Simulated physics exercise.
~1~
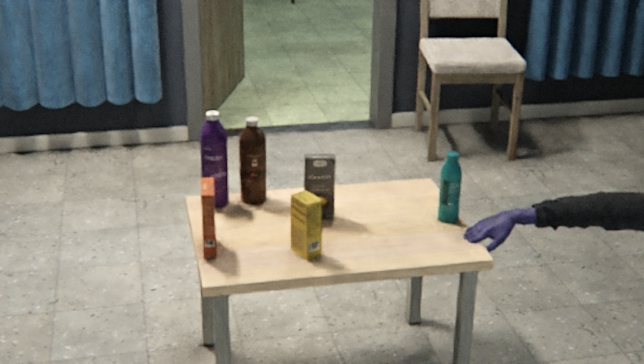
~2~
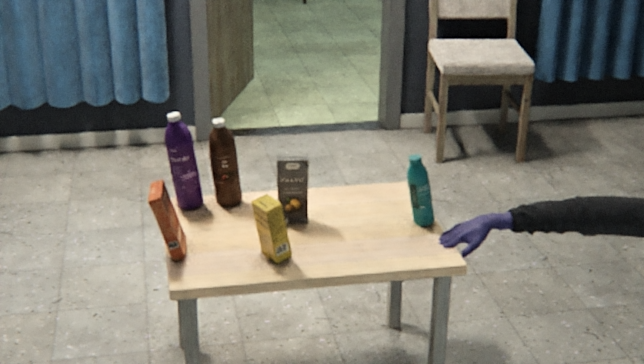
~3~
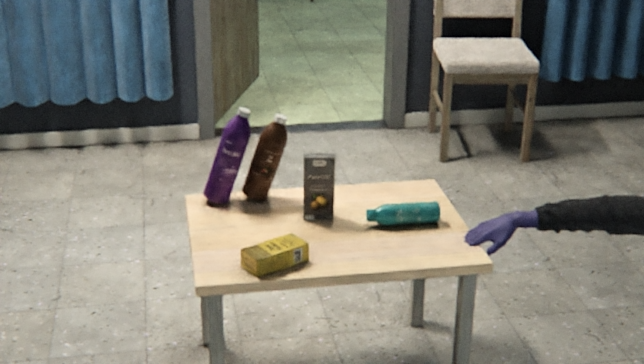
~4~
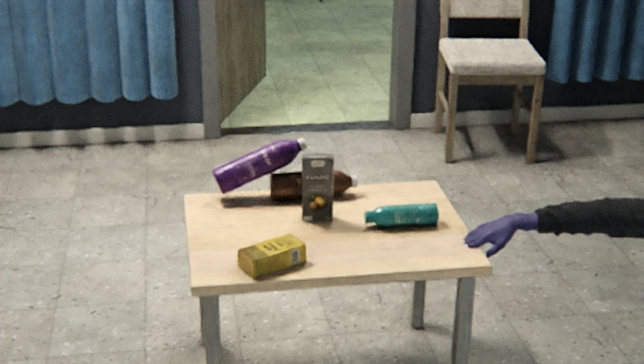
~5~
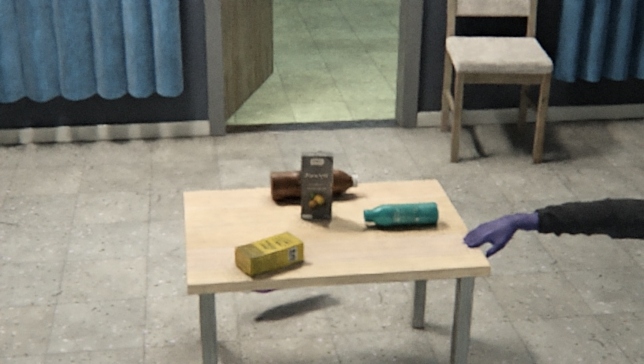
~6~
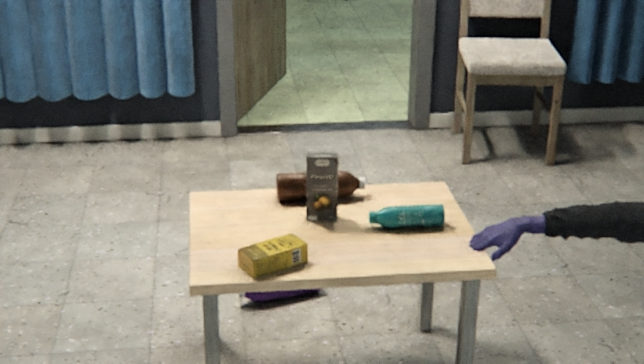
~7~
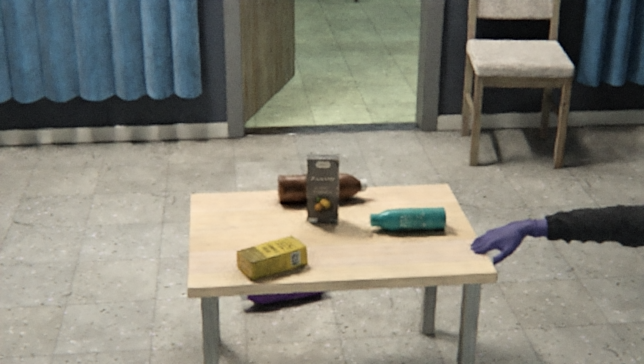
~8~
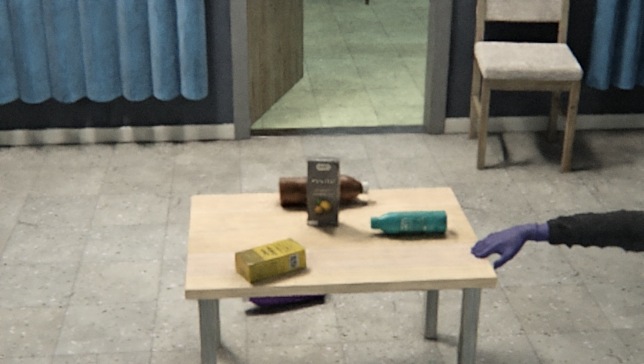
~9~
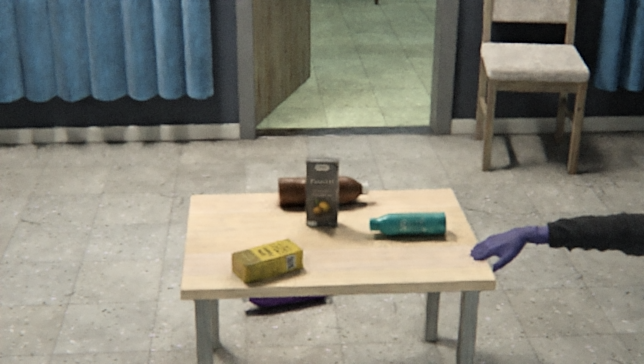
In a room with a tiled floor, blue curtains and an open doorway, a light wooden table is seen from slightly above as the view drifts sideways. Purple and brown bottles stand at the back left, orange and yellow packets in front, a grey packet near the middle and a turquoise bottle at right, beside a purple-gloved hand. The table jerks left, then back right; the orange packet leaves the top, and the yellow carton and turquoise bottle topple. The brown bottle falls over, and the purple one tips and drops to the floor. Only the grey packet remains upright.
